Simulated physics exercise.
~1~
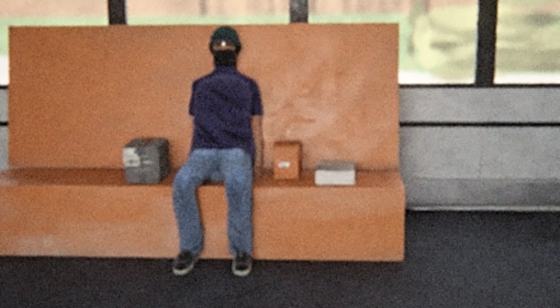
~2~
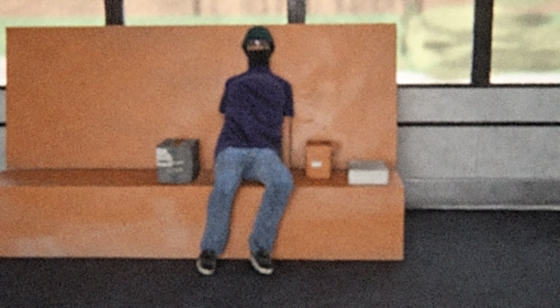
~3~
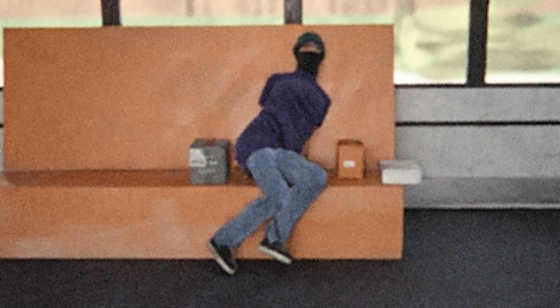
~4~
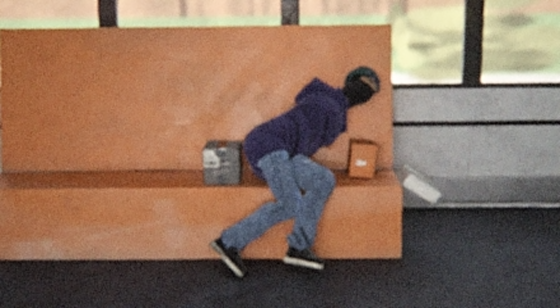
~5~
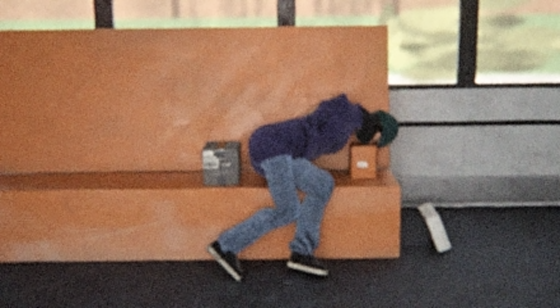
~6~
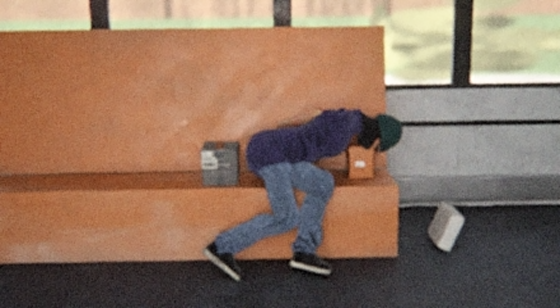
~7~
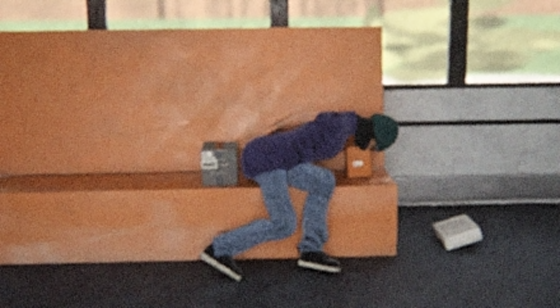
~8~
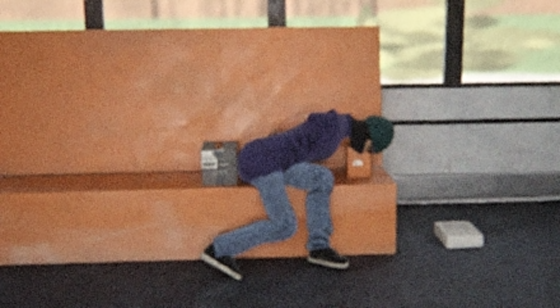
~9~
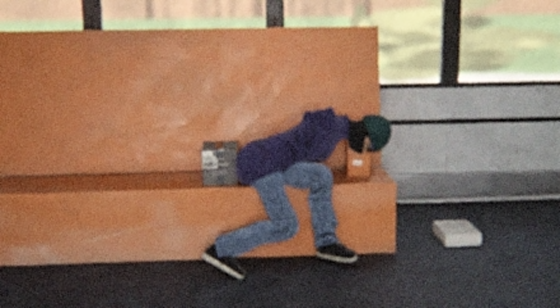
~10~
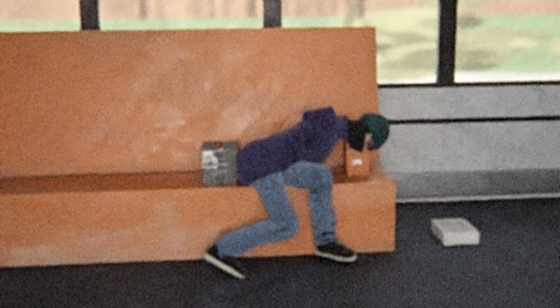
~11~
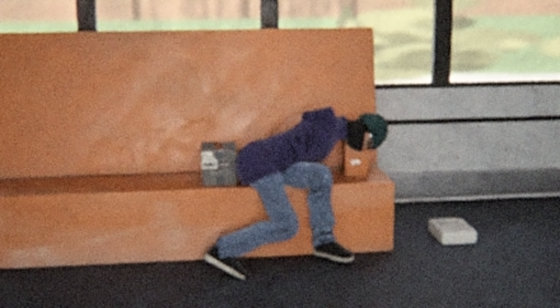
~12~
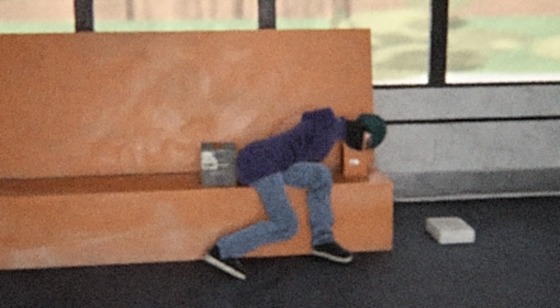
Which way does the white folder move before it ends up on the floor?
The white folder moves to the right, going off the end of the bench.
